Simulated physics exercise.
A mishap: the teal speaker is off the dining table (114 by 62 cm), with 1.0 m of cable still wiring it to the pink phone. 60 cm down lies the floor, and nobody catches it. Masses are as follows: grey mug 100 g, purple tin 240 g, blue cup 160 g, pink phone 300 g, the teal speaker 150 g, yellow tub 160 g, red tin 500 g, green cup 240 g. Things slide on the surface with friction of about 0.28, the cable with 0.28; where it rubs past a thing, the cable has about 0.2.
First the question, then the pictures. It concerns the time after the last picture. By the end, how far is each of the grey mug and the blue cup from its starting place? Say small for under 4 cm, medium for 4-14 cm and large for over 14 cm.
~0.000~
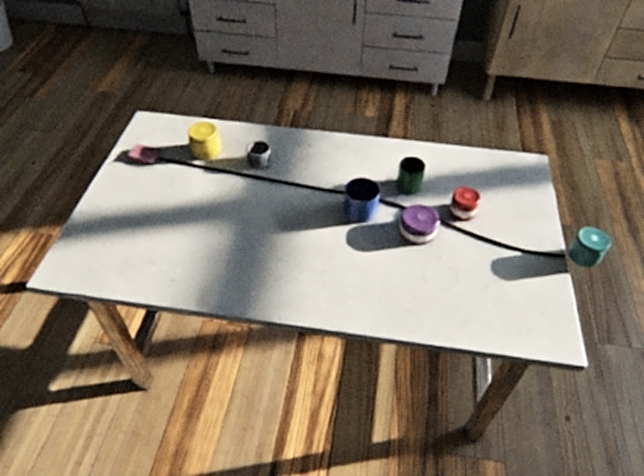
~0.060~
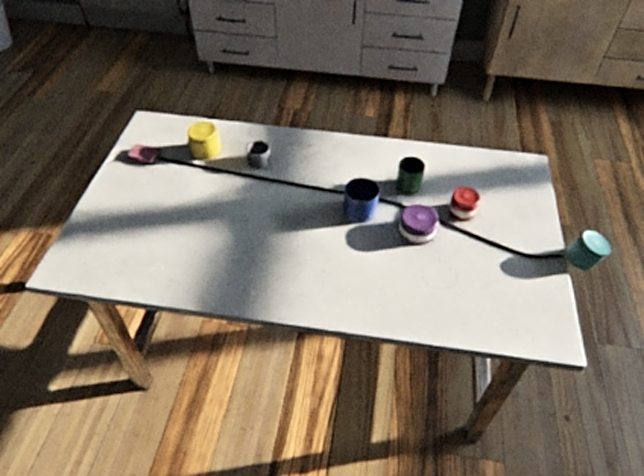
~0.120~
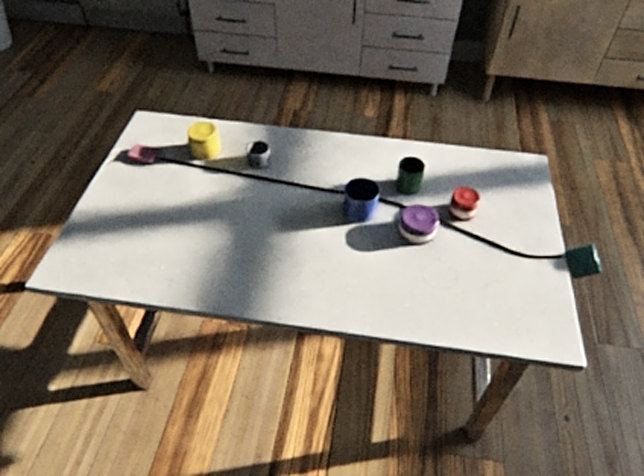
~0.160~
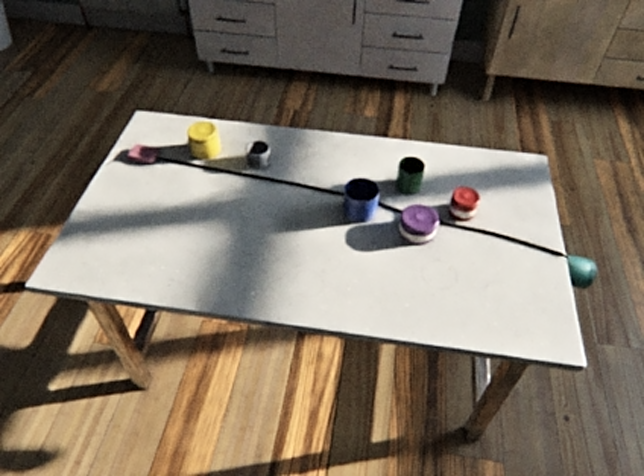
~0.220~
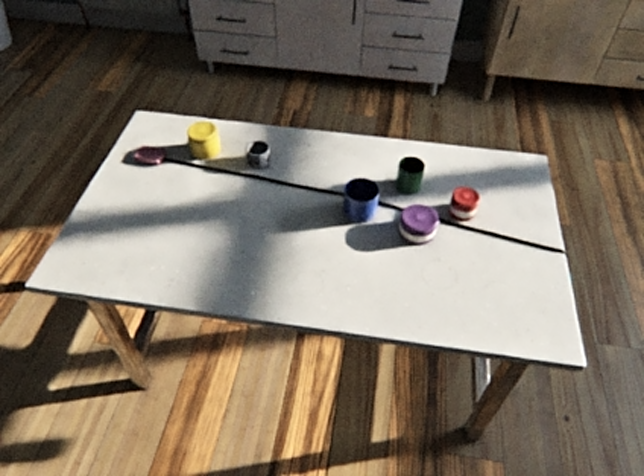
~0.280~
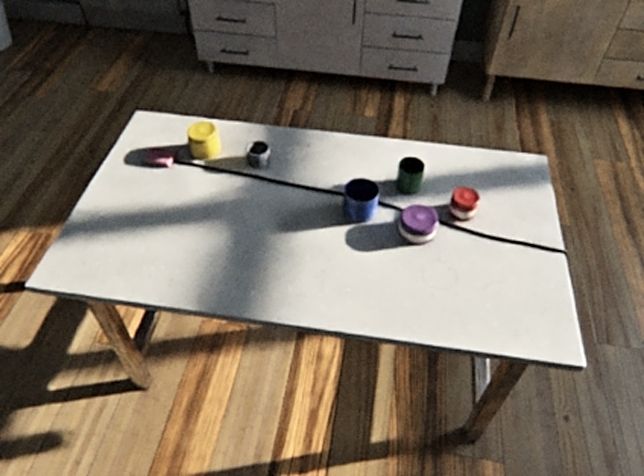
In order: The grey mug is small, the blue cup is small.
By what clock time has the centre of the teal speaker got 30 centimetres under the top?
Close to 1.05 s.
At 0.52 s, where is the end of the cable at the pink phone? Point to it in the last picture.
About (200, 166).
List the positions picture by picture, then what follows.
In the first picture, grey mug (258, 148); blue cup (363, 189); cable runs through (521, 249) (275, 180) (198, 166).
In the second picture, teal speaker (593, 241); cable runs through (519, 252) (198, 165).
In the third picture, teal speaker (583, 261); cable runs through (519, 253) (197, 165).
In the fourth picture, teal speaker (575, 272); cable runs through (527, 243) (198, 165).
In the fifth picture, pink phone (150, 153); cable runs through (533, 244) (205, 167).
In the sixth picture, grey mug (258, 148); blue cup (362, 190); cable runs through (545, 247) (293, 184) (215, 169).
By 0.5 s, the cable's tail end at (200, 166); pink phone 12 cm off its start, teal speaker over the edge.
By 0.7 s, the cable's tail end at (221, 170); pink phone 18 cm off its start, teal speaker over the edge.
By 1.0 s, the cable's tail end at (238, 173); pink phone 22 cm off its start at (224, 167), teal speaker over the edge.
By 1.2 s, the cable's tail end at (252, 176); pink phone 26 cm off its start, teal speaker over the edge.
By 2.4 s, the cable's tail end at (257, 177); blue cup 0 cm off its start at (362, 190), grey mug 0 cm off its start at (258, 148), pink phone 27 cm off its start at (243, 171), teal speaker over the edge.
